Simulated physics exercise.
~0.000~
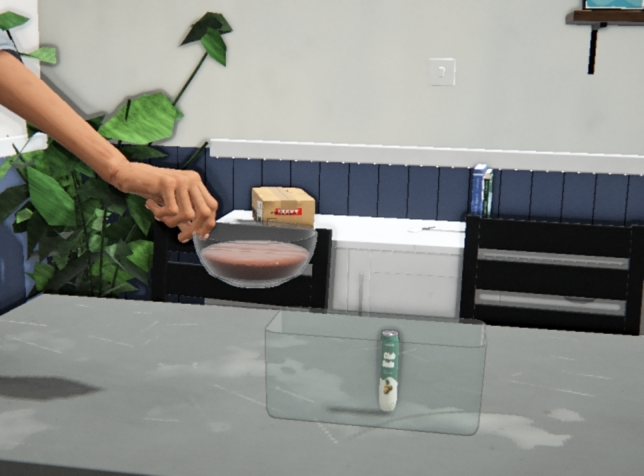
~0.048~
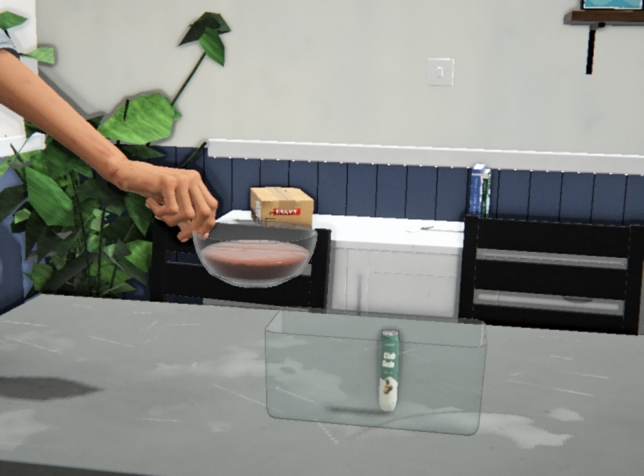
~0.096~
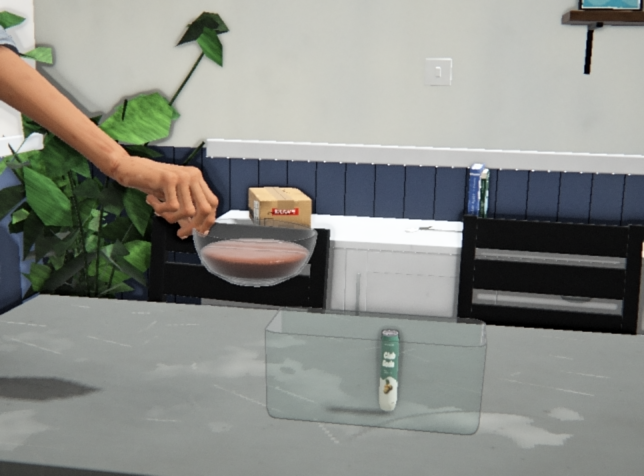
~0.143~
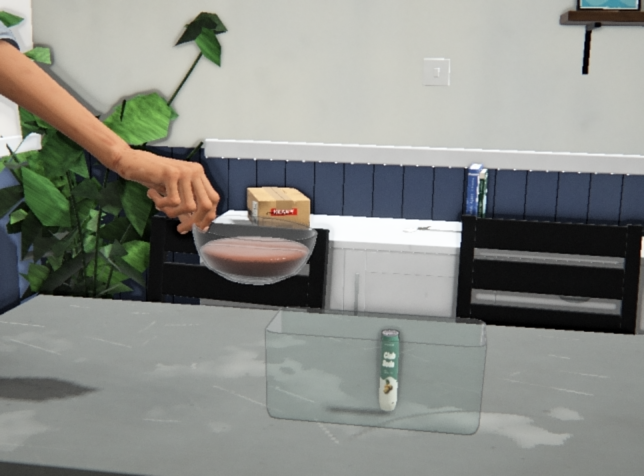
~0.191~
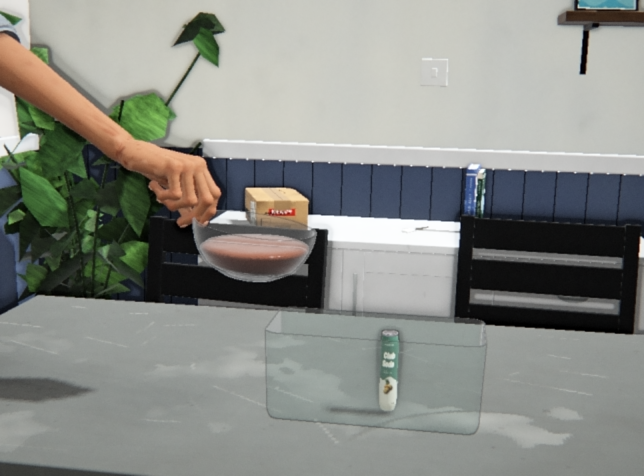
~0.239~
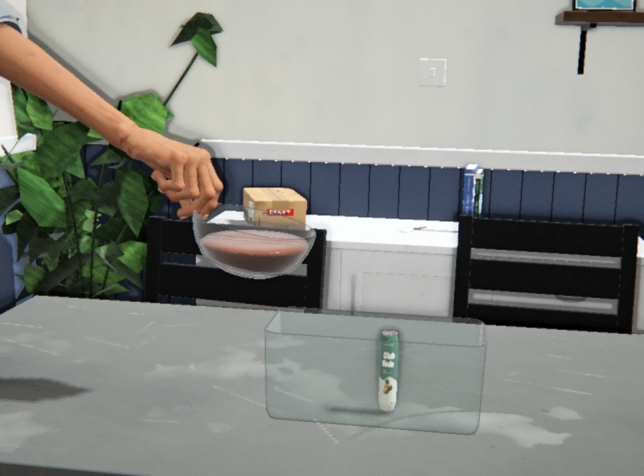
Glass bowl of reddish-brown tea tilting slightly in a hand above a table, beside a clear basin holding a green-and-white tin.
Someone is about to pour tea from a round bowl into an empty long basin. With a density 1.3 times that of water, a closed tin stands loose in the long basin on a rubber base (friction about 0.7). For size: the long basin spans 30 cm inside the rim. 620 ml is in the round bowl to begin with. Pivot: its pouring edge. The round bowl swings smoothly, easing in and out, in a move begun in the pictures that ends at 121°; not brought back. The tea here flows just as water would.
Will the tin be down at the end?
My guess is it's going to keel over.
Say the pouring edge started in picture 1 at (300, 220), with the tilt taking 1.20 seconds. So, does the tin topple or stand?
Result: Tin tipped over.
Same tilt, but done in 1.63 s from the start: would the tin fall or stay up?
After the tilt, the tin has tipped over.
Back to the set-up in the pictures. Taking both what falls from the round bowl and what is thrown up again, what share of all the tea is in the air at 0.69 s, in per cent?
44 per cent.
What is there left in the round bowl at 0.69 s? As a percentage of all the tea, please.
I'd estimate some 48 % remains.
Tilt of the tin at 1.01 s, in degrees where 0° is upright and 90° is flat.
5°.
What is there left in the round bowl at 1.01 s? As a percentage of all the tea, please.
0 per cent or so.
After 0.69 s the tilt is 71° and 48 per cent is still to pour; the tin stands where it began.
After 1.01 s the tilt is 112° and 0 per cent is still to pour; the tin stands where it began.
After 1.36 s the tilt is 121° and 0 per cent is still to pour; the tin lies on its side.
After 1.73 s the tilt is 121° and 0 per cent is still to pour; the tin lies on its side.
In the end the tin lies on its side.
